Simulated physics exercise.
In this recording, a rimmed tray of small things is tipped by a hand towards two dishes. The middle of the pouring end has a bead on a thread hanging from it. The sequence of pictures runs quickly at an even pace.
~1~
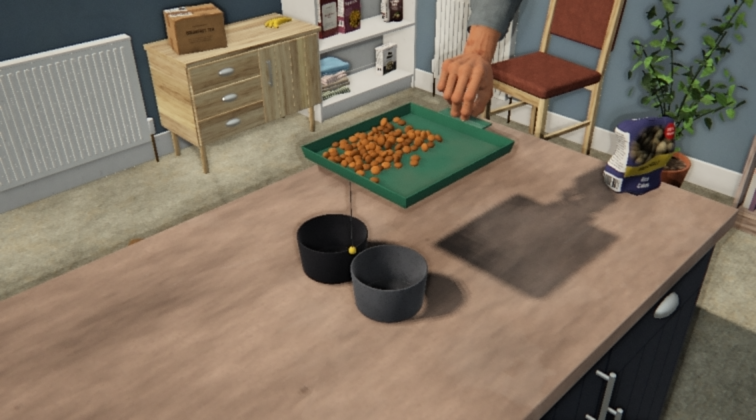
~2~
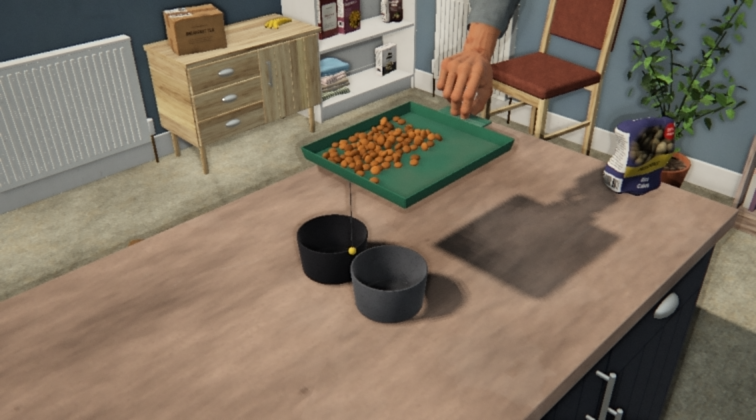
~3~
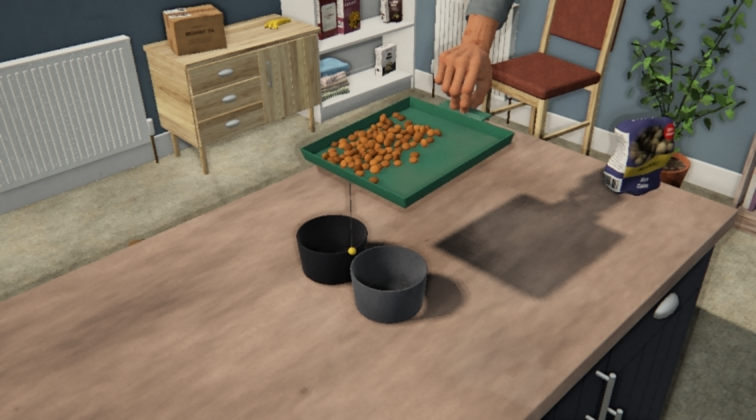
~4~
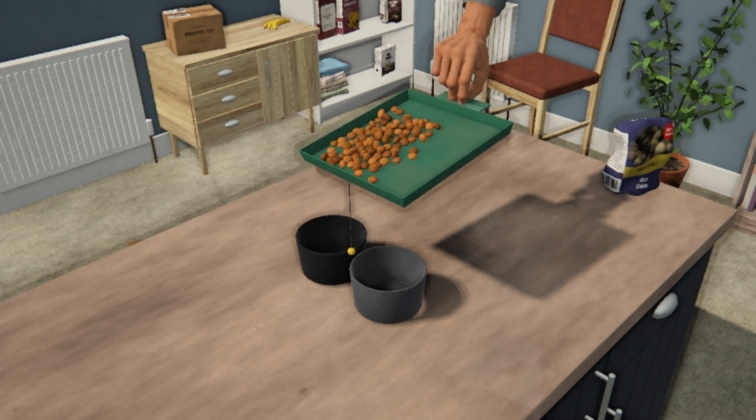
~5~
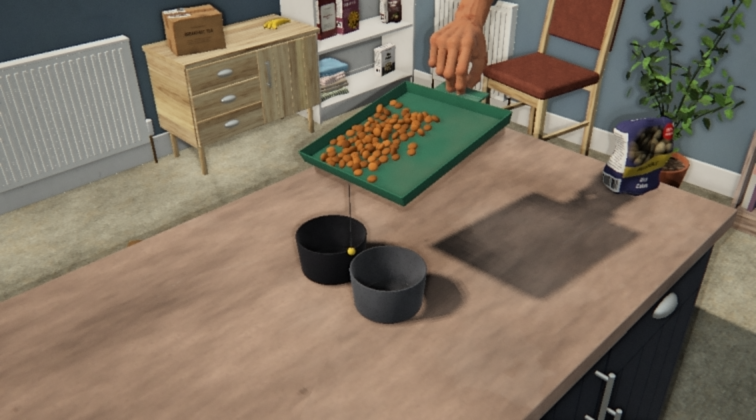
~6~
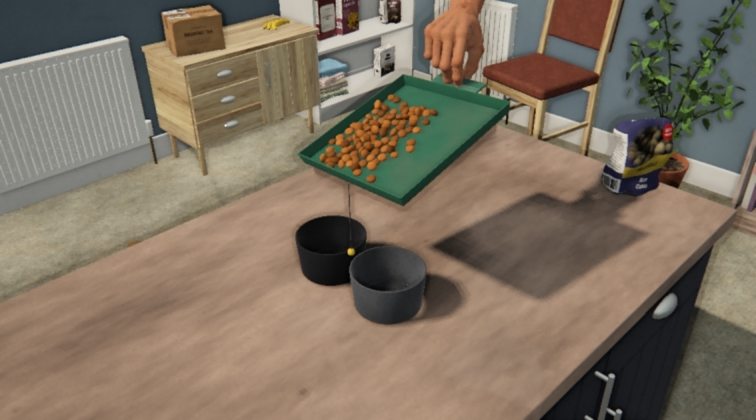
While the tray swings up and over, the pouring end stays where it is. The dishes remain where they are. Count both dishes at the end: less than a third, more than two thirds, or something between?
The dishes take a low share, short of one third.
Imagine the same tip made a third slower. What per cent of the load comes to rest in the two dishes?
About 20 %.
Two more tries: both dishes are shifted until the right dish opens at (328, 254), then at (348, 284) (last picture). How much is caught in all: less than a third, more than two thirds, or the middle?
In order: The middle third, then more than two thirds.
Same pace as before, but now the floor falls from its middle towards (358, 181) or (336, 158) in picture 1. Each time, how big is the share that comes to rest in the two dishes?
0 % and 90 %, roughly.
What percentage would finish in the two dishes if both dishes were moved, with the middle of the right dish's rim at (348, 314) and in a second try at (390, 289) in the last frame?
About 40% on the first try and 40% on the second.
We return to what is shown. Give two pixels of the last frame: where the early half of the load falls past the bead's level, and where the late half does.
(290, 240), then (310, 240).
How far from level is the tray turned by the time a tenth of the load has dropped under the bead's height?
Approx. 85° from level.
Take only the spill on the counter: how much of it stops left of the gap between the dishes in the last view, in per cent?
Near 100 %.
Soon, tray tipped steeply; nearly all on the tray; a stray few in the air.
A while on, tray tipped right over; about a third on the tray; a stray few in the left dish; about a third outside both; about a quarter in the air.
Towards the end, tray tipped past a quarter turn; a small part in the left dish; most outside both.
Finally, tray tipped past a quarter turn; none in the right dish; a small part in the left dish; most outside both.
